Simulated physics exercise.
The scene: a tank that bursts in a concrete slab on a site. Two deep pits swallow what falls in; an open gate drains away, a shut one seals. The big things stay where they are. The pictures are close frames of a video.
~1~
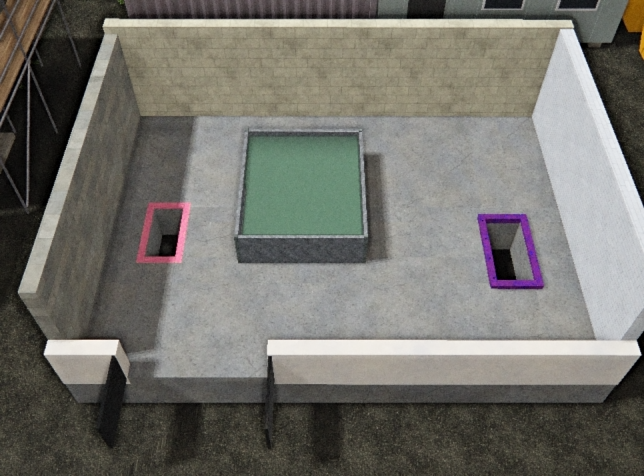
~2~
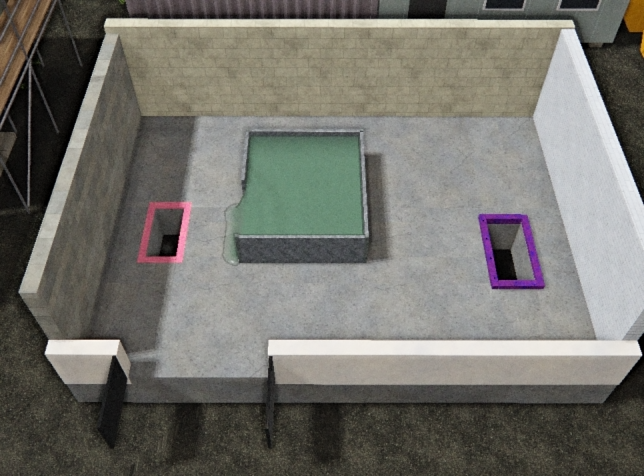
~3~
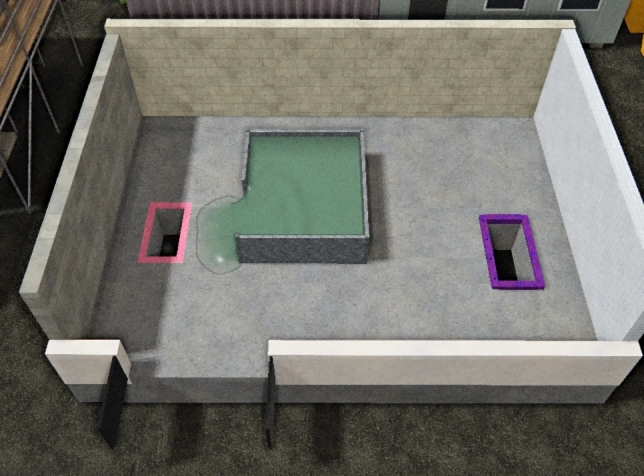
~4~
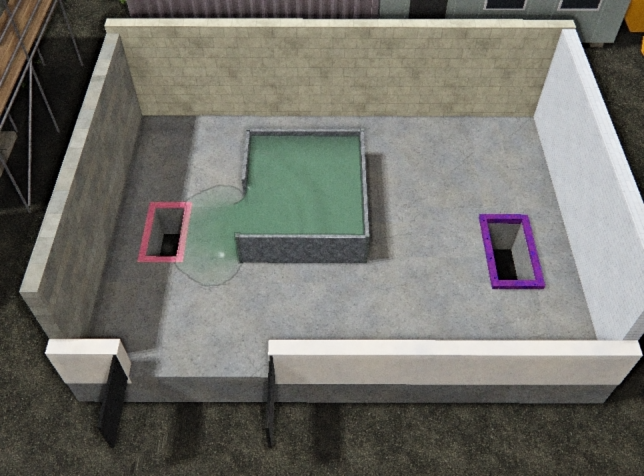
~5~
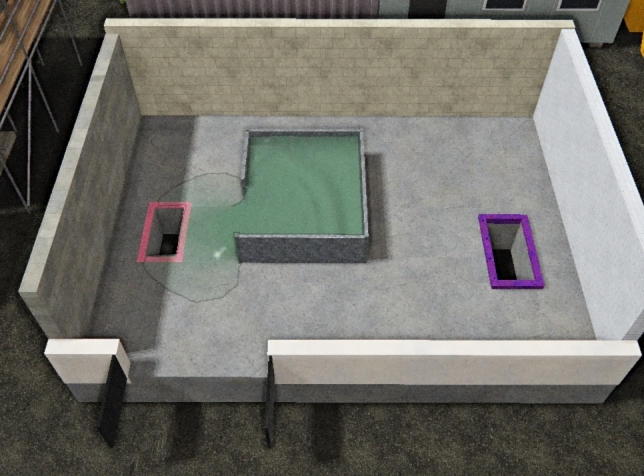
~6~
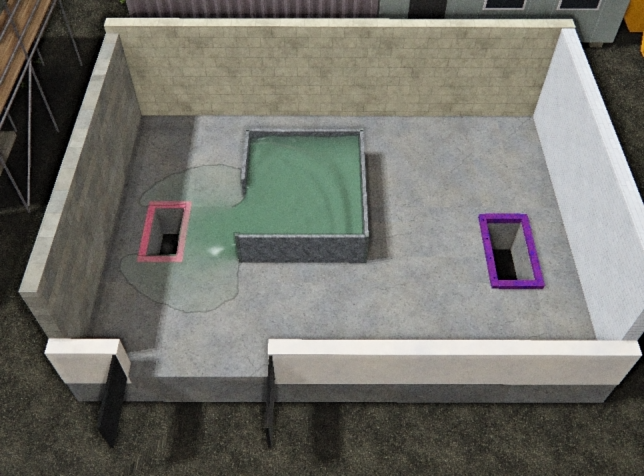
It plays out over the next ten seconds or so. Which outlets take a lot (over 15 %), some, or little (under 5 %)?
One by one: The gate takes between 5 and 15 %; the purple pit takes less than 5 %; the pink pit takes more than 15 %.
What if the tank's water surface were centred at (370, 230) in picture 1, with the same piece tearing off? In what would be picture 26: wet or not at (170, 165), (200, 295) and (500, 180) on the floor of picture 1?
In turn: Wet, wet, clear.
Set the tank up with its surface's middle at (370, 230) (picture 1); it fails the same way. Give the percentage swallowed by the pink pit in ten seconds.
Roughly, in per cent: Pink 30.
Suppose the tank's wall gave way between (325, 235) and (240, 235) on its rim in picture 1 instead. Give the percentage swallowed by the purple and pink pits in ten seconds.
In per cent: Purple 0, pink 2.
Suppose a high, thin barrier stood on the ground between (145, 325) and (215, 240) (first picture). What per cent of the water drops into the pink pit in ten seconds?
In per cent: Pink 35.
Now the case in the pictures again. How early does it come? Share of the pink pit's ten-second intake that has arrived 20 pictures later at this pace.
Roughly 60 per cent.
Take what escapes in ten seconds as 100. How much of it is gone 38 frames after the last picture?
Some 80 per cent.
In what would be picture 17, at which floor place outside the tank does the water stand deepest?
Near (83, 352).
A moment on, water covers 15 % of the floor; the gate 0 %, the purple pit 0 %, the pink pit 11 %.
Next, water covers 20 % of the floor; the gate 0 %, the purple pit 0 %, the pink pit 20 %.
Then, water covers 25 % of the floor; the gate 2 %, the purple pit 0 %, the pink pit 30 %.
Later, water covers 40 % of the floor; the gate 5 %, the purple pit 0 %, the pink pit 42 %.
In the end, water covers 55 % of the floor; the gate 9 %, the purple pit 0 %, the pink pit 52 %.
